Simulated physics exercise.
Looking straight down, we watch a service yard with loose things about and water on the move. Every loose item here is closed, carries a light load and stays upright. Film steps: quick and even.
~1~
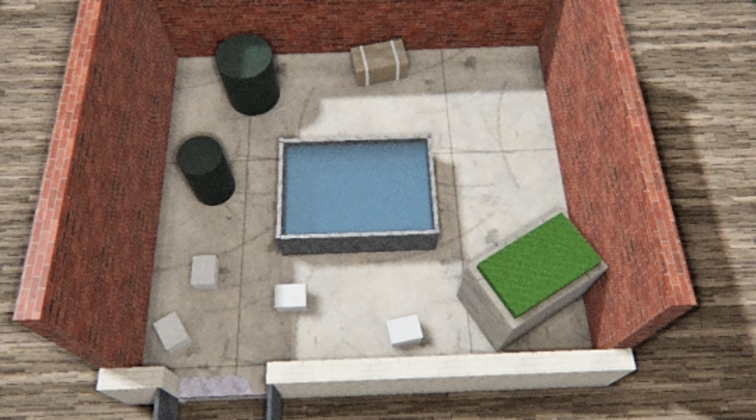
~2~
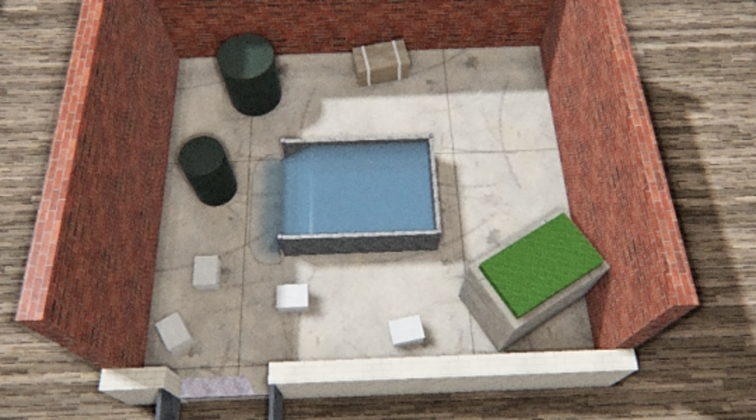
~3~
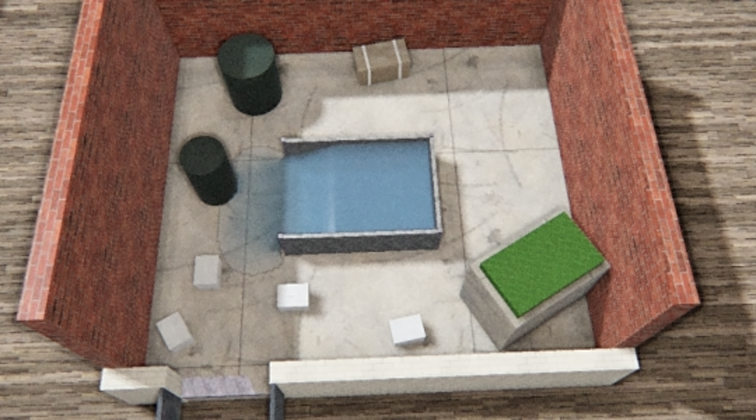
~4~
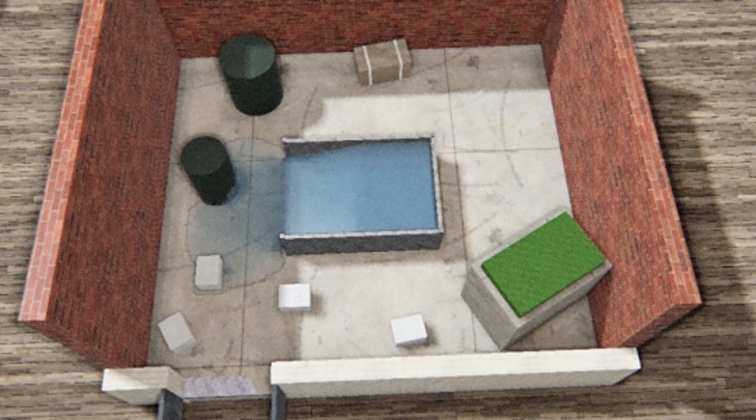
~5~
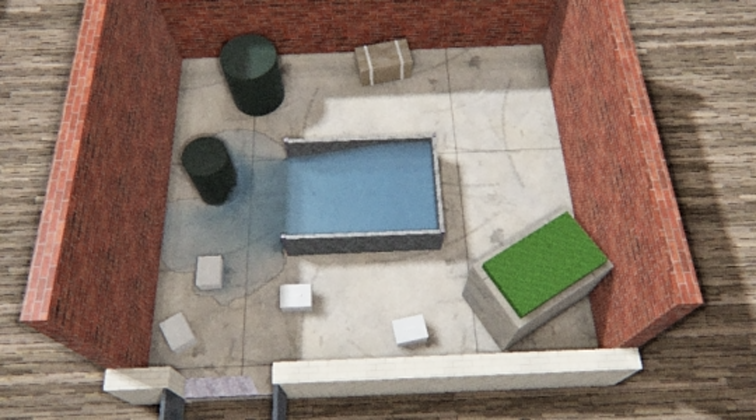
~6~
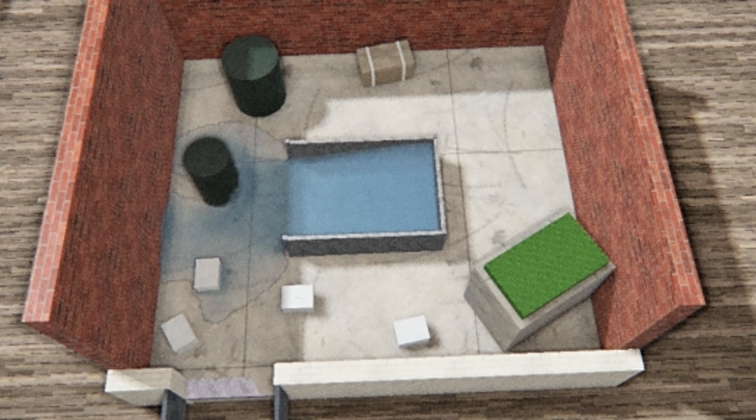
In a brick-walled service yard seen from above, a raised tank of blue water sits among two dark green drums, pale blocks, a box and a green-topped planter. The tank's left side opens and water pours onto the concrete, then spreads left around the nearer drum and a block, while the objects barely move.
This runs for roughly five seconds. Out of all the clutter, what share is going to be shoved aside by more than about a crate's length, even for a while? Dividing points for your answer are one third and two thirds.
Answer: A share between one and two thirds.
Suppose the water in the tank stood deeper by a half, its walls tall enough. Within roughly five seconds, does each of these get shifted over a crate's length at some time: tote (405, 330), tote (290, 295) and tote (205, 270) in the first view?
Per item, in order: Cleared the mark; missed the mark; cleared the mark.
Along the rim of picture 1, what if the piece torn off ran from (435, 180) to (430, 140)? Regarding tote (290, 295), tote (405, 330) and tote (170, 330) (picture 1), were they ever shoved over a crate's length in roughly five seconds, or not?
As listed: Under that, less than that, under that.
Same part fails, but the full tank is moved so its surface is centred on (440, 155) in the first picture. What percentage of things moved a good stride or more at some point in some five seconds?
About 60 per cent.
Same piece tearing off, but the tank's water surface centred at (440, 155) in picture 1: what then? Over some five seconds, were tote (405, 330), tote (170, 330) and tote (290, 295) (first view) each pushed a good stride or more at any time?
Object by object, in turn: Lingered near its place, travelled a good distance, lingered near its place.
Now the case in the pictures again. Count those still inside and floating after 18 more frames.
1.
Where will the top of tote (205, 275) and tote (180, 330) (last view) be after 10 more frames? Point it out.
Approximately (163, 346), and approximately (217, 363).
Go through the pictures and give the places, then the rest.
A tote at (203, 270) rests on the ground; a trunk at (380, 55) rests on the ground; 0 of 5 have shifted, in the first picture.
A tote at (205, 270), on the bottom; a trunk at (381, 55), on the bottom; 0 of 5 have shifted, in the second picture.
A tote at (206, 269), on the bottom; a trunk at (382, 54) rests on the ground; 0 of 5 have shifted, in the third picture.
A tote at (208, 270), on the bottom; a trunk at (383, 55), on the bottom; 0 of 5 have shifted, in the fourth picture.
A tote at (209, 270), on the bottom; a trunk at (384, 55) rests on the ground; 0 of 5 have shifted, in the fifth picture.
A tote at (207, 273), on the bottom, close to its start; a trunk at (386, 56), on the bottom; 1 of 5 have shifted, in the sixth picture.
A moment on, 0 of 5 are well off their spots; 0 afloat.
Next, 2 of 5 are well off their spots; 2 afloat.
Later, 2 of 5 are well off their spots; 1 afloat.
In the end, 3 of 5 are well off their spots, and 3 have been at some point; 0 afloat.
